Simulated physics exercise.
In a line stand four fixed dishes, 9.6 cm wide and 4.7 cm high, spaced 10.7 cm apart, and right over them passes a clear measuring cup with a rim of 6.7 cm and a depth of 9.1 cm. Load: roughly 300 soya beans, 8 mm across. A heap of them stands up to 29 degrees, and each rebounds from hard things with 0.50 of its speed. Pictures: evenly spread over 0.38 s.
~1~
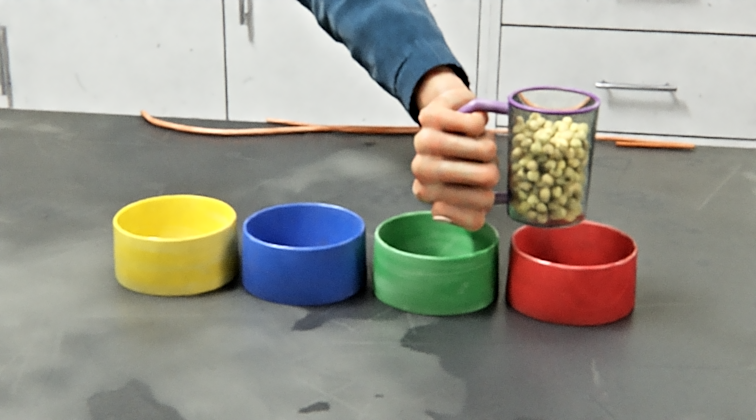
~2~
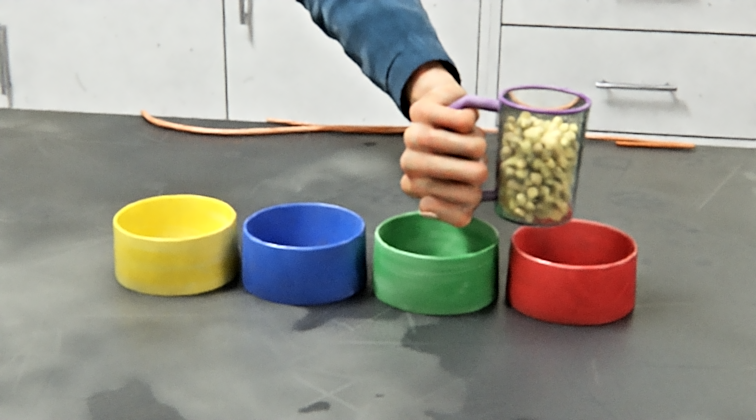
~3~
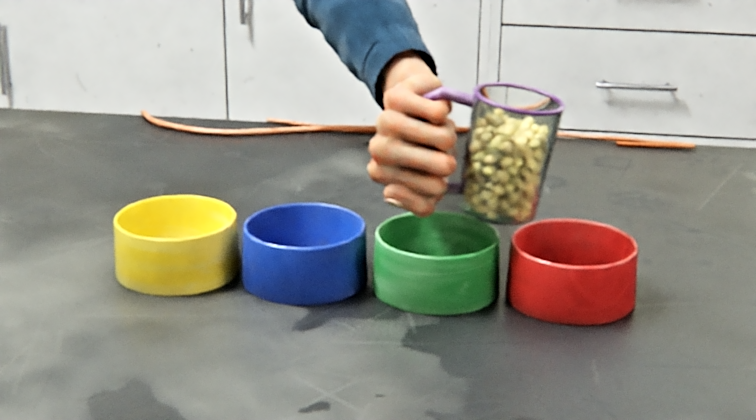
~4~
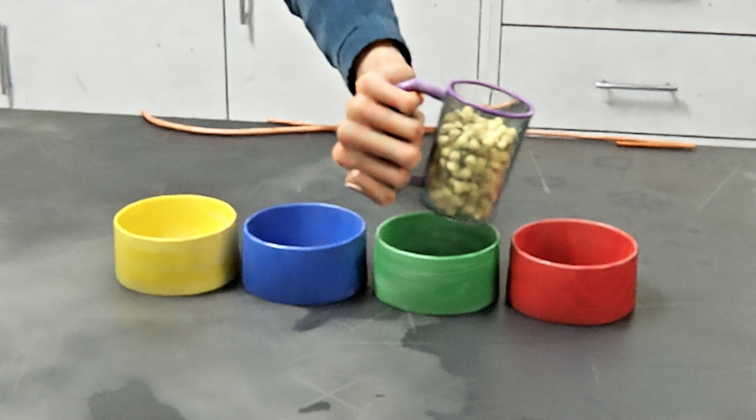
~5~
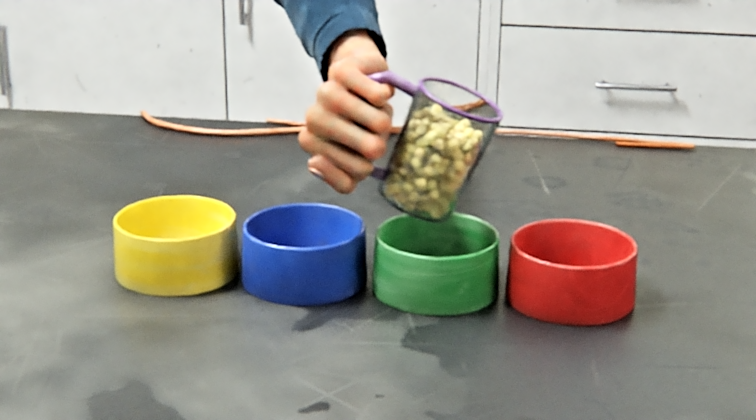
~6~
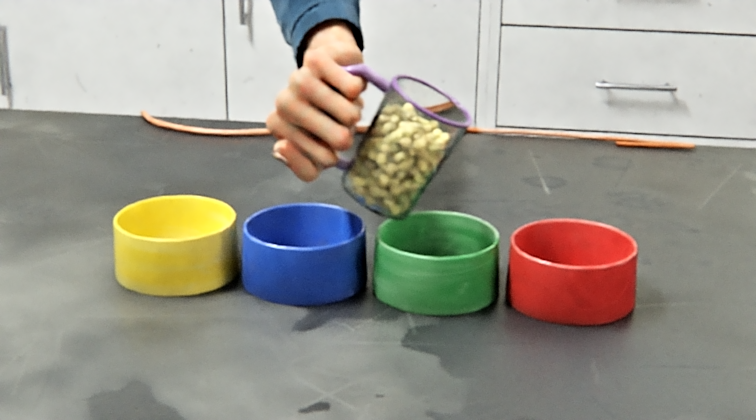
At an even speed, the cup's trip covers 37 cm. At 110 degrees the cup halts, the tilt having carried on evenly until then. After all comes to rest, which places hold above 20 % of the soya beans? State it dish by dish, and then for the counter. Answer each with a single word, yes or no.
Red no, blue no, green no, yellow yes, counter no.
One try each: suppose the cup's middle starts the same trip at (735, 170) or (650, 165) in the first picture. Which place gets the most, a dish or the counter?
The winner: Blue; blue.
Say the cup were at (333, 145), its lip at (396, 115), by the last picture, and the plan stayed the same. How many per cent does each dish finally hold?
It'd finish with red at 0, blue at 0, green at 0 and yellow at 100.
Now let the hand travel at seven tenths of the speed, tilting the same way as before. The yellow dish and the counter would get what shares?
The shares would then be yellow 90 and counter 10.
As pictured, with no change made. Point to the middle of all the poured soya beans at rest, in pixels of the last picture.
Resting centre estimate: Around (175, 247).
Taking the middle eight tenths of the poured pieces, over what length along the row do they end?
Roughly 5 centimetres.
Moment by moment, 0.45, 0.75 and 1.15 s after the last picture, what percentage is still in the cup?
Approx. 100 / 100 / 50 percent.
Then, 0.45 s after the last picture, tilt 67 degrees; cup holds 100 %.
Then, 0.75 s after the last picture, tilt 93 degrees; cup holds 100 %.
Then, 1.15 s after the last picture, tilt 110 degrees; cup holds 50 %, yellow 50 %.
In the end, red 0 %, blue 0 %, green 0 %, yellow 100 %, counter 0 %.
